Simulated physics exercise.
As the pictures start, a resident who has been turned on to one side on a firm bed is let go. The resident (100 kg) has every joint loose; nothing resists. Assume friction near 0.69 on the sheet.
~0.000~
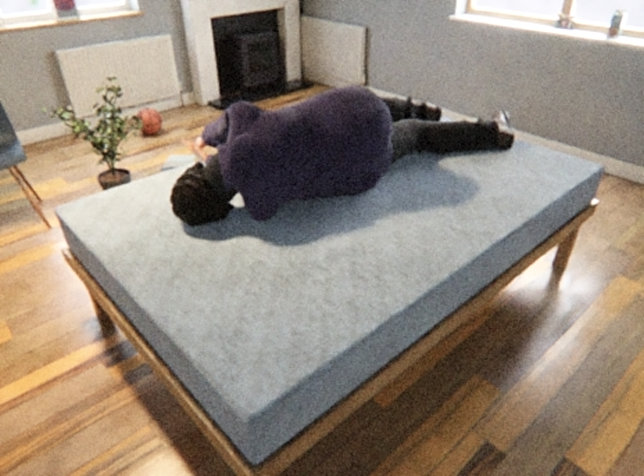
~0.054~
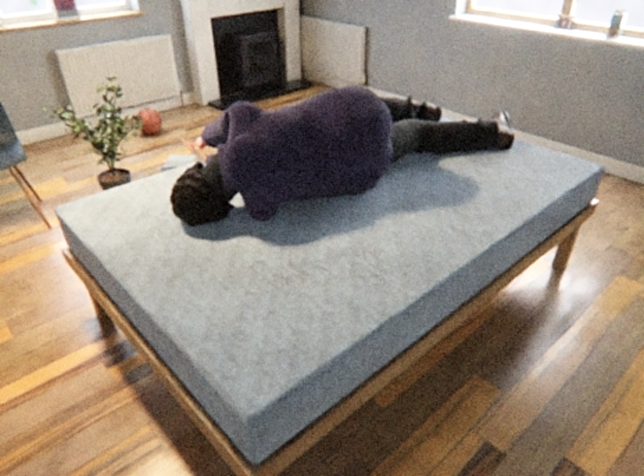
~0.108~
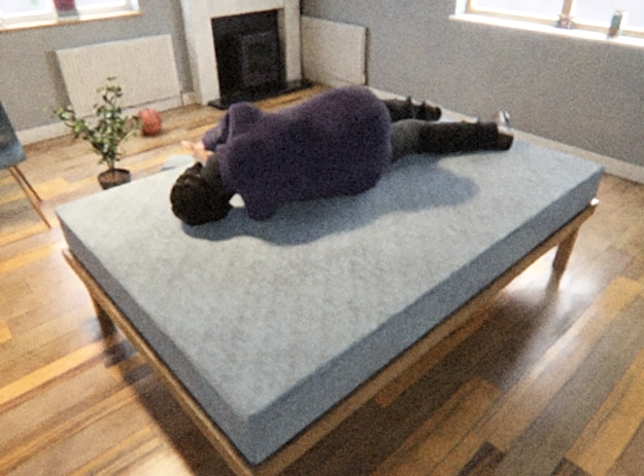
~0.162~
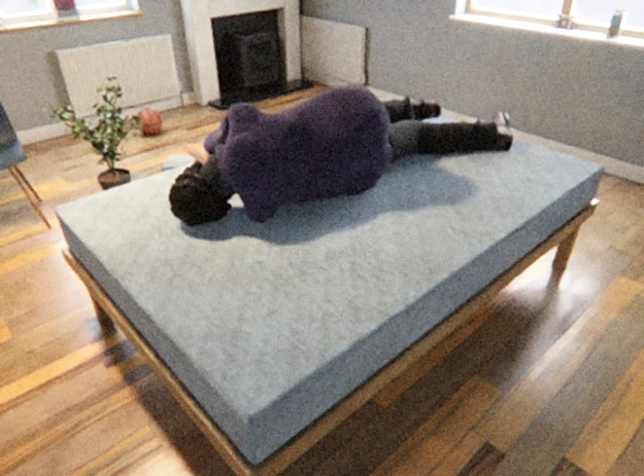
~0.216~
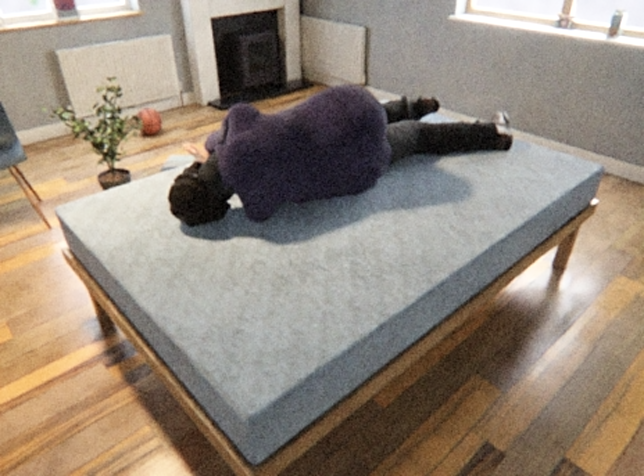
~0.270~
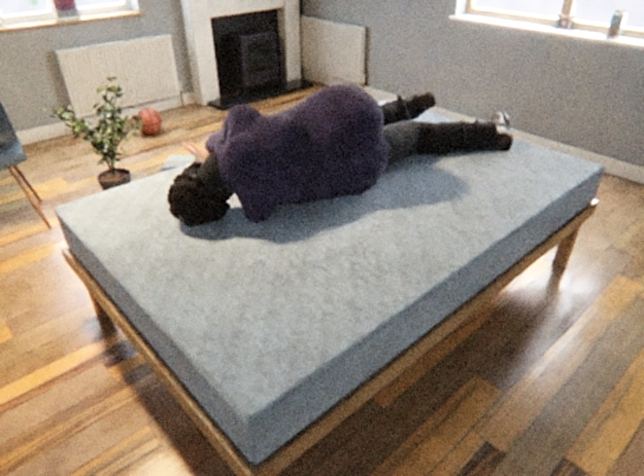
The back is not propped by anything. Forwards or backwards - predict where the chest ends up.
Forwards.
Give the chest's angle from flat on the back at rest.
Turned roughly 140 degrees.
After 0.54 s the chest is turned 120° from lying flat on the back, near (254, 165) in the last picture's view.
After 0.94 s the chest is turned 125° from lying flat on the back, near (253, 165) in the last picture's view.
After 1.54 s the chest is turned 130° from lying flat on the back, near (251, 165) in the last picture's view.
When all is still (4.0 s), chest rolls forwards.
